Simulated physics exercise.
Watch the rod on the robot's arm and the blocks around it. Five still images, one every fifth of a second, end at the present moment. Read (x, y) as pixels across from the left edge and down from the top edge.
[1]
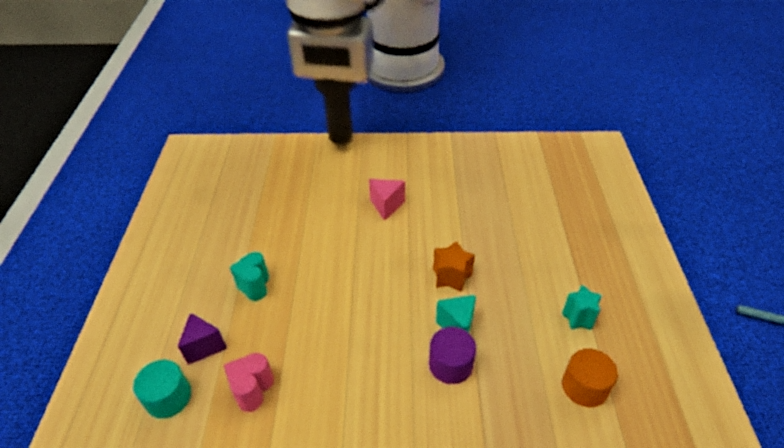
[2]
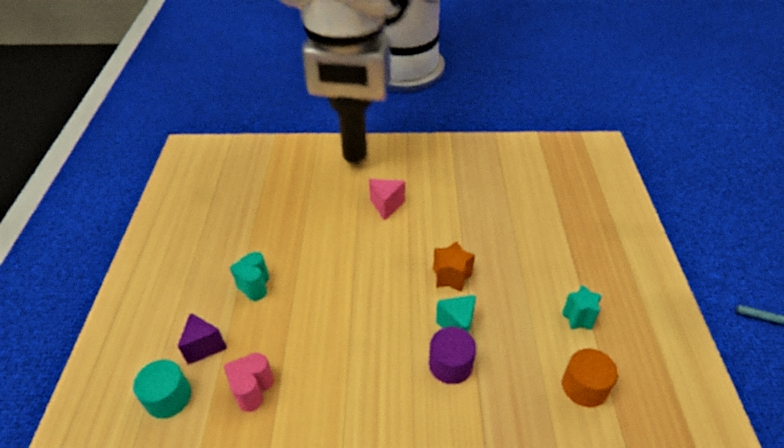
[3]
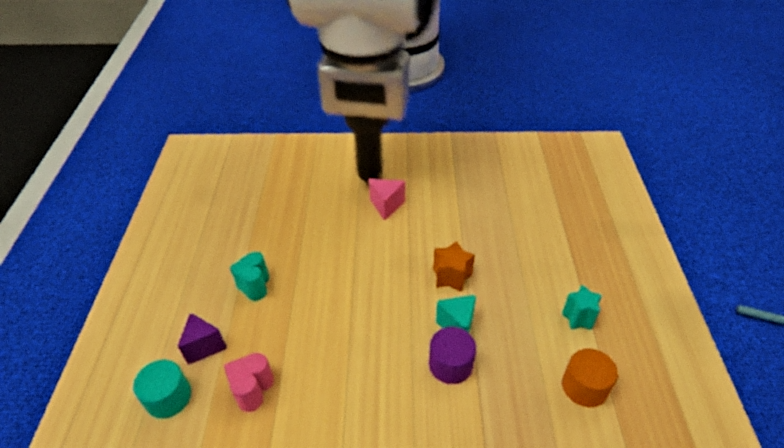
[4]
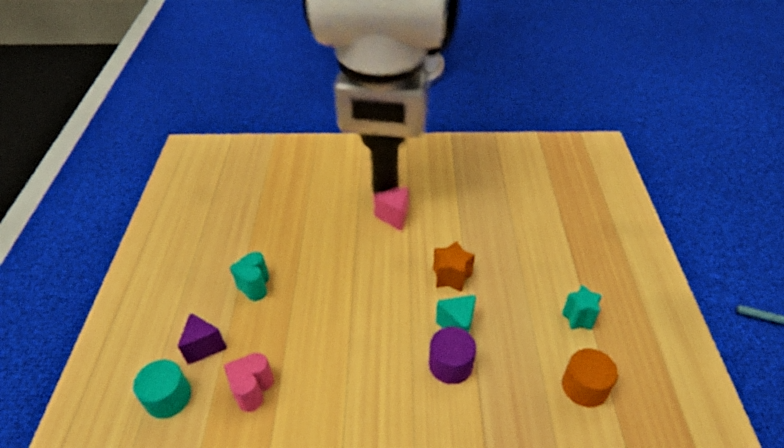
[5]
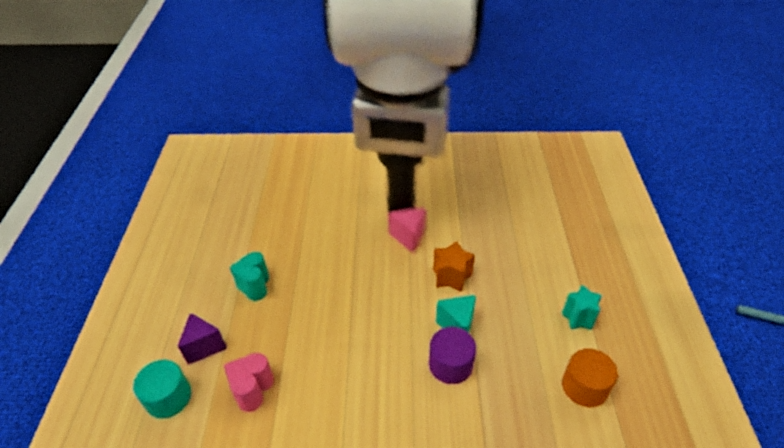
On a wooden board over a blue surface, a robot arm's dark rod moves forward and slightly right to a pink triangular block, then pushes it a short way toward an orange star, while the other coloured blocks stay still.
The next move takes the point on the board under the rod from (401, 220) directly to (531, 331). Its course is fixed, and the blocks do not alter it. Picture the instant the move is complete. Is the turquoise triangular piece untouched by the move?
Answer: No.
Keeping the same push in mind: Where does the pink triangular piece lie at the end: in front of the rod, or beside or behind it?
It slips away.
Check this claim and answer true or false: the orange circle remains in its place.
It is true.
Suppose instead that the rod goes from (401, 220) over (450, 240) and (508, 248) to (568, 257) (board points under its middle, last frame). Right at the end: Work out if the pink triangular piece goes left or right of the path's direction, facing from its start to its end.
It's going to go right.
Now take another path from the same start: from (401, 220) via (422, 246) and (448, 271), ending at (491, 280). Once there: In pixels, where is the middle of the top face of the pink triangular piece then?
Around pixel (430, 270).
On the path given first. One third of the way, rod at (441, 244); pink triangular piece at (425, 249), turned 35° clockwise; orange star at (456, 260), turned 20° anticlockwise.
Two thirds of the way, rod at (484, 281); pink triangular piece at (425, 252), turned 50° clockwise; purple circle at (452, 351); orange star at (468, 289), turned 65° clockwise; turquoise triangular piece at (460, 319).
At the end, rod at (534, 323); pink triangular piece at (425, 252), turned 50° clockwise; purple circle at (451, 354); orange star at (471, 291), turned 90° clockwise; turquoise triangular piece at (459, 322), turned 20° anticlockwise; orange circle still.
